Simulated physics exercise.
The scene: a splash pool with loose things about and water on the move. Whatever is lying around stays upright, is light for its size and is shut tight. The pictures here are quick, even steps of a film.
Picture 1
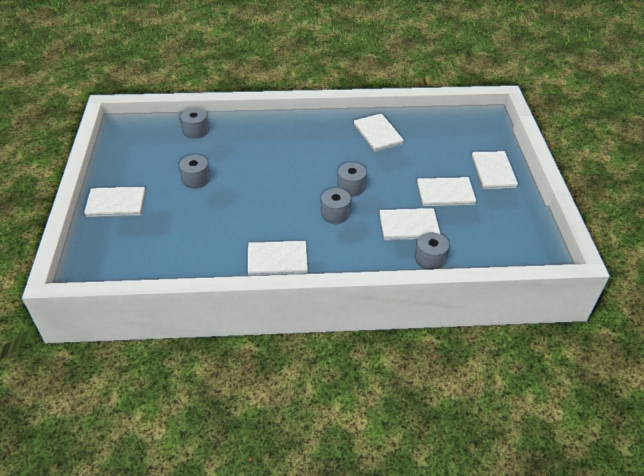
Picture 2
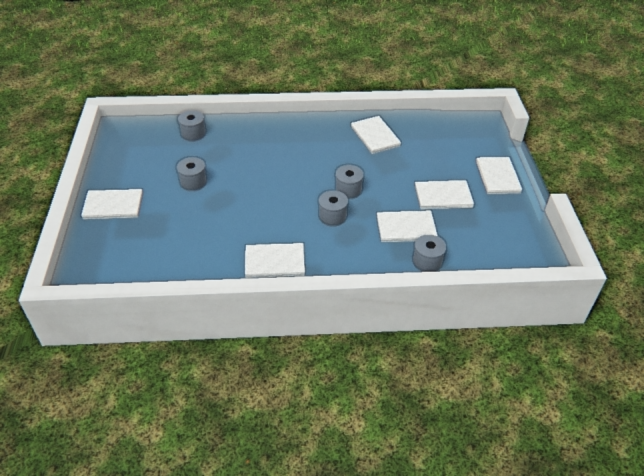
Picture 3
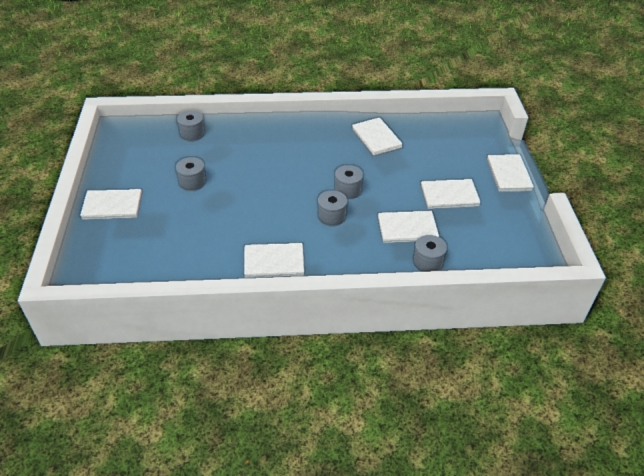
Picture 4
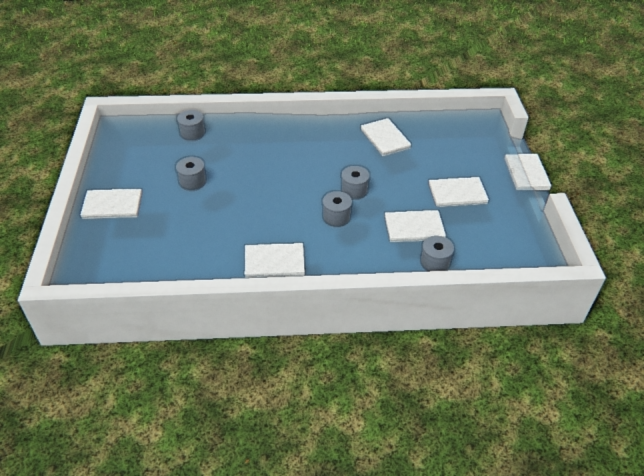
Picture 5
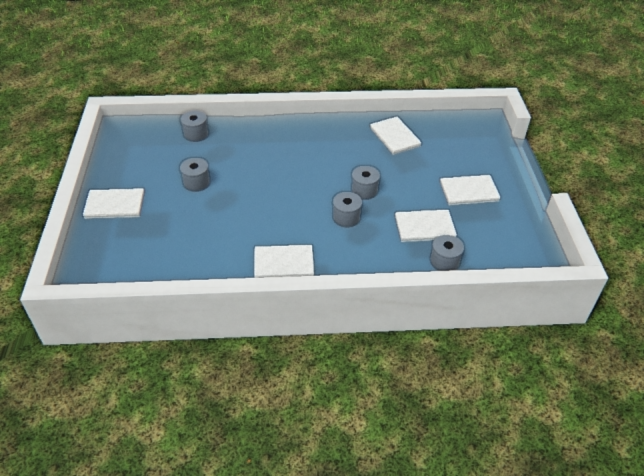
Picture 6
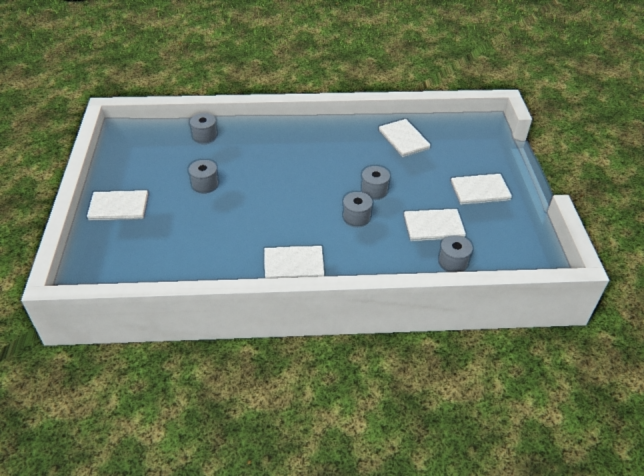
At first, white slabs and gray cylinders float almost still in a walled pool of blue water on grass. A gap opens in the right wall, and the nearest slab drifts into it and passes out of view. The remaining floating pieces shift slightly rightward, those farthest left moving least.
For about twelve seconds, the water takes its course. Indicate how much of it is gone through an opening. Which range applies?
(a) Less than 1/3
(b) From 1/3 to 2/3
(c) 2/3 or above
Option b: From 1/3 to 2/3.
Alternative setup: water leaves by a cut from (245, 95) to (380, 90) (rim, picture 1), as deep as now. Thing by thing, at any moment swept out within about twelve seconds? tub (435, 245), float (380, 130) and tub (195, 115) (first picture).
Remains, escapes, escapes.
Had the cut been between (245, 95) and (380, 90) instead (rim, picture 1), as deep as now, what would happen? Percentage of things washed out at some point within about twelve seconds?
Something like 20 percent.
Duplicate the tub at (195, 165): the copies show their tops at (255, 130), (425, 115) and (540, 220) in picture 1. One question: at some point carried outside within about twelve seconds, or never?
The first remains behind, the second departs, the third departs.
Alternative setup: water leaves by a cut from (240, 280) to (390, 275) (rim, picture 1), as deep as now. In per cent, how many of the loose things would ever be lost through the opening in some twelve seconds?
Result: Roughly 30 per cent.
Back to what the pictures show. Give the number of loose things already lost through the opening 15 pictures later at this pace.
2.
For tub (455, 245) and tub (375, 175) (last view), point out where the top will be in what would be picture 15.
They should end up near (491, 242) and (419, 175) respectively.
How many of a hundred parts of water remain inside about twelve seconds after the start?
Some 68 per cent.
A moment on, 1 of 11 are out; 10 afloat.
Next, 2 of 11 are out; 9 afloat.
Later, 2 of 11 are out; 9 afloat.
In the end, 4 of 11 are out; 7 afloat.
